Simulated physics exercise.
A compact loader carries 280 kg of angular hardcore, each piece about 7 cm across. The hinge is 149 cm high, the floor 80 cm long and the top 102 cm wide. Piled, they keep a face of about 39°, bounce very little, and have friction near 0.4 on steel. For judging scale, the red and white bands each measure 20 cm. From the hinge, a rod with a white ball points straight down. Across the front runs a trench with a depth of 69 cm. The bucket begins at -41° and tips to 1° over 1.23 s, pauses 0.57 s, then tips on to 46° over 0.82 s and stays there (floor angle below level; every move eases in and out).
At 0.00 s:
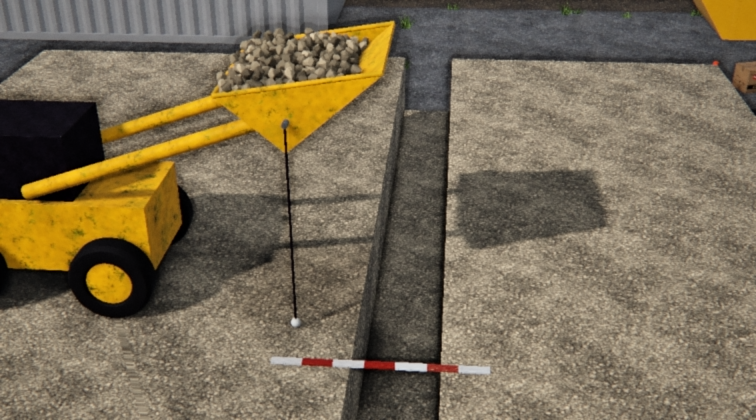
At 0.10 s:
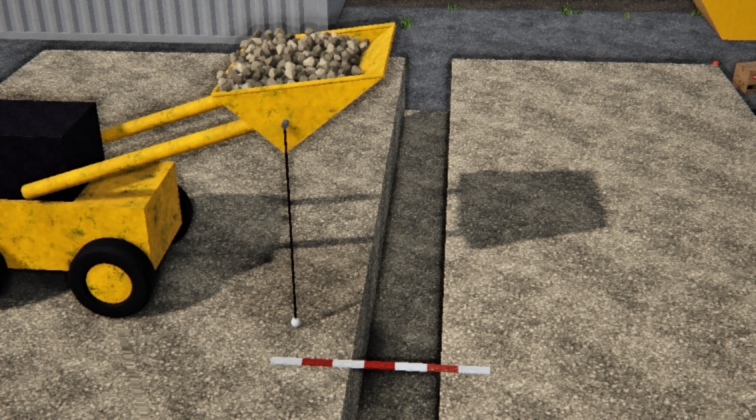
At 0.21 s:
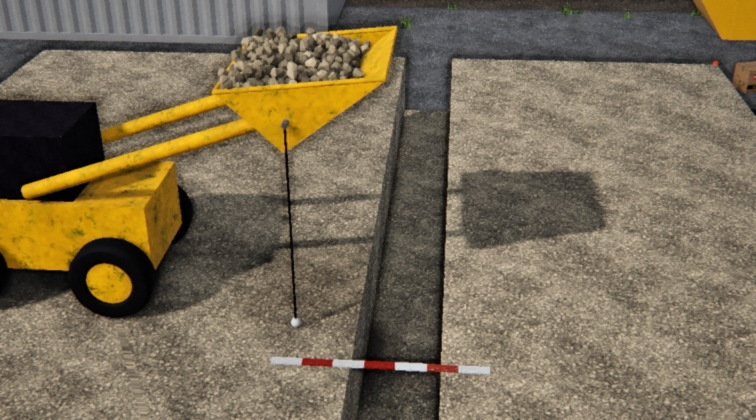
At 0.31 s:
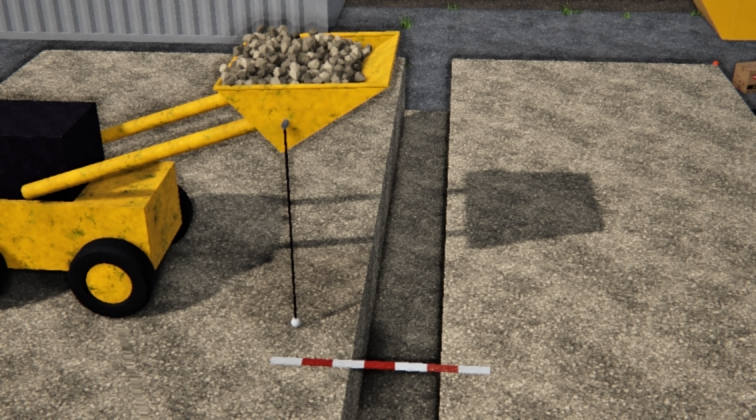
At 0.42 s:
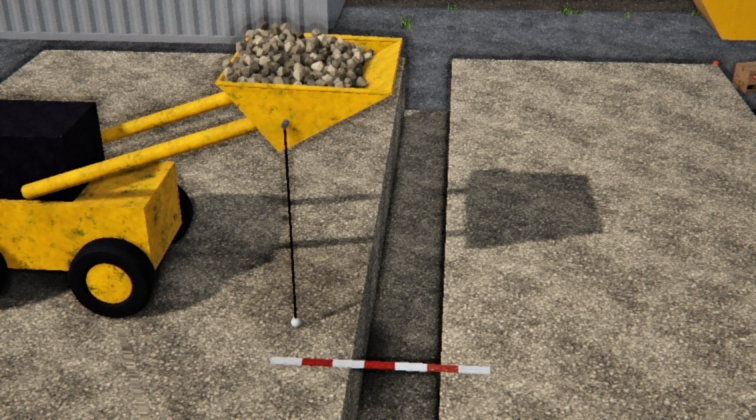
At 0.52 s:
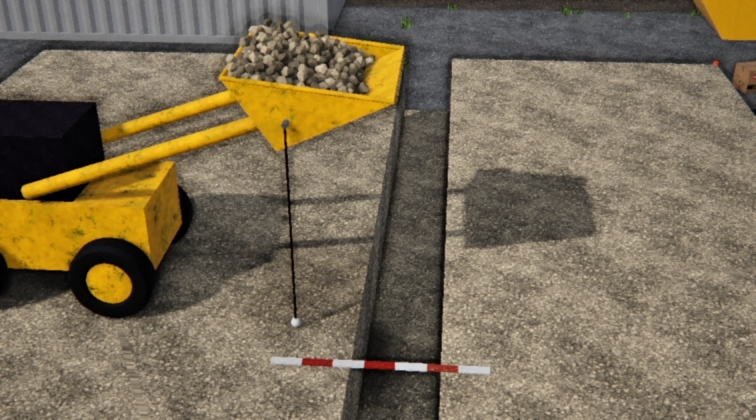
At the start, a yellow loader on the left holds a raised bucket of stones tilted back beside a narrow trench, its rod hanging straight down. The bucket then slowly rotates, its right lip lowering slightly, while the stones shift a little inside and the shadow across the trench changes shape.
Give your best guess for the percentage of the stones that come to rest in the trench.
I would say about 95 per cent.
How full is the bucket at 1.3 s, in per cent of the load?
It holds some 100 per cent.
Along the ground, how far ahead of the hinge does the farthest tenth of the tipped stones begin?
Distance along the ground: Some 100 cm.
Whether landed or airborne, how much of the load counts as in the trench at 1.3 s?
At that moment: Approx. 0 %.
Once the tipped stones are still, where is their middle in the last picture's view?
Roughly at (412, 355).
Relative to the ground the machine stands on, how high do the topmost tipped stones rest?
The top of the heap ends up around 8 cm above that ground.
After 0.9 s the floor is at -6°; 100 % in the bucket; the foremost stones are at (363, 101).
After 1.3 s the floor is at 1°; 99 % in the bucket, 1 % short of the trench; the foremost stones are at (368, 113).
After 3.1 s the floor is at 46°; 2 % in the bucket, 1 % short of the trench, 91 % in the trench, 5 % past the trench; the foremost stones are at (482, 288).
After 5.5 s the floor is at 46°; 0 % in the bucket, 94 % in the trench, 6 % past the trench; the foremost stones are at (558, 294).
